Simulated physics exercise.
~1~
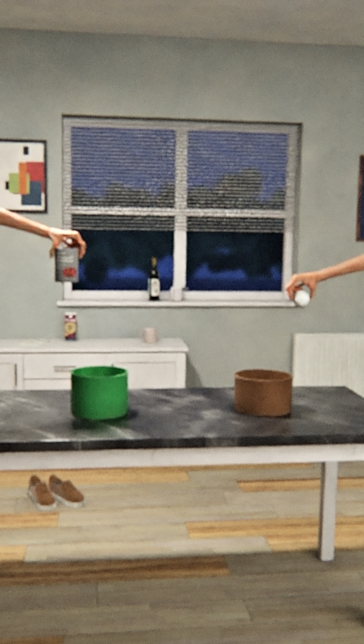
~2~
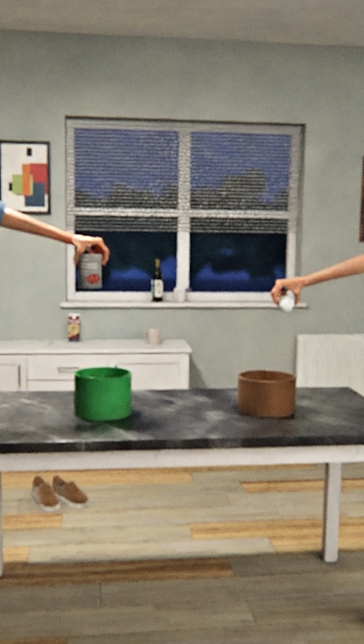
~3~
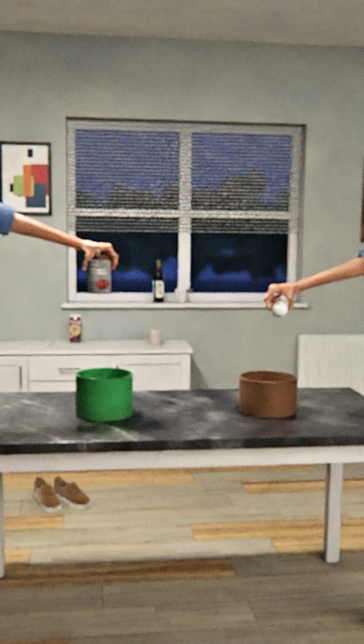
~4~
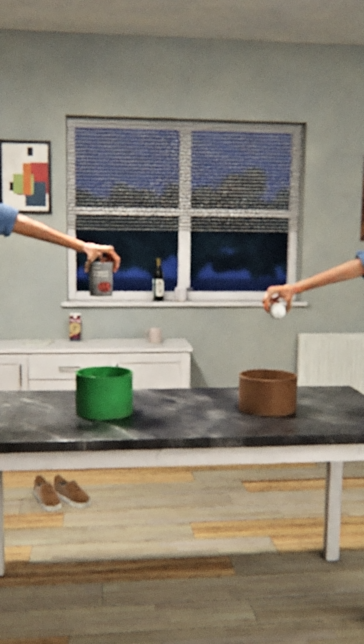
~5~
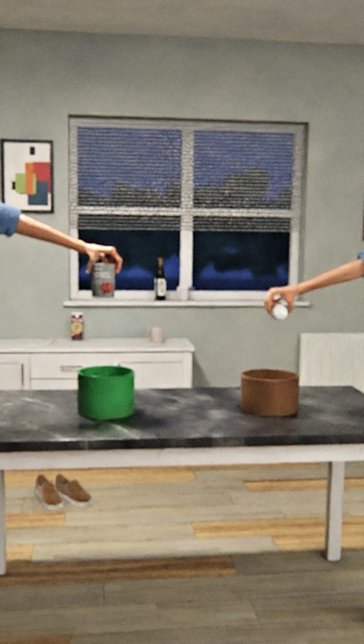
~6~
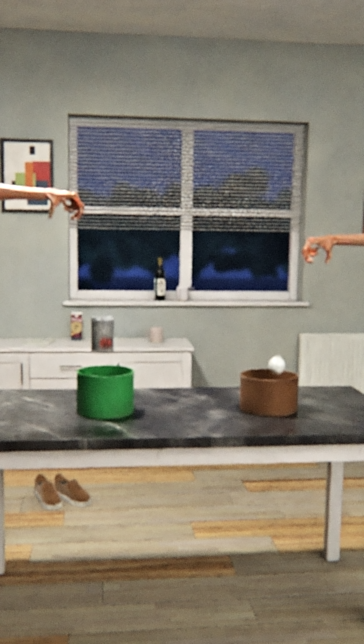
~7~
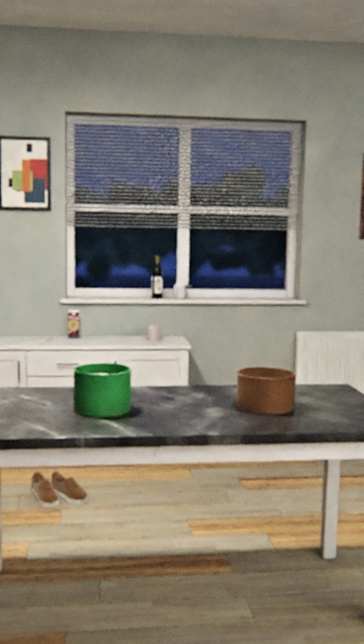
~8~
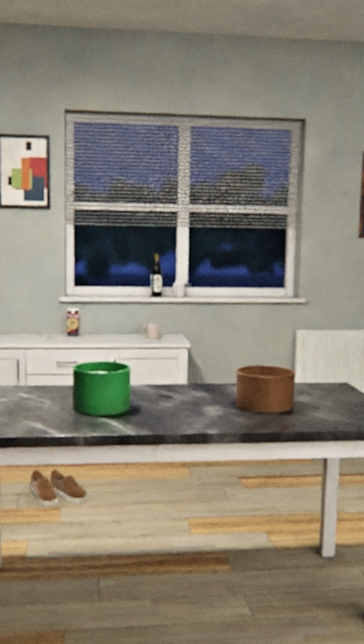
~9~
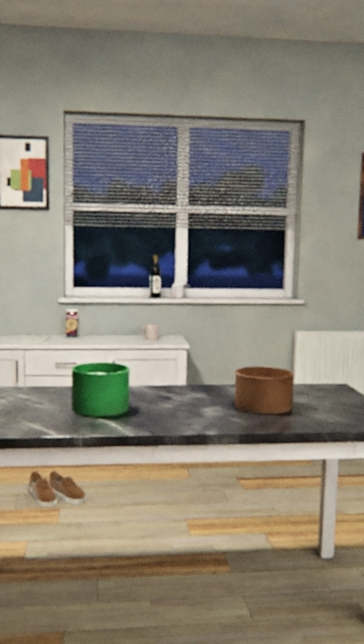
In a room with a half-shaded window, a green bucket and a brown bucket stand on a dark-topped table. Two outstretched arms hold things high above them, a grey tin on the left and a white onion on the right. Both hands drift slightly inward, bringing the tin and the onion over the openings, and pause there. Then the fingers open, and both things fall as the hands draw back. The tin drops into the green bucket and the onion into the brown one, leaving both out of sight and the buckets still in place.
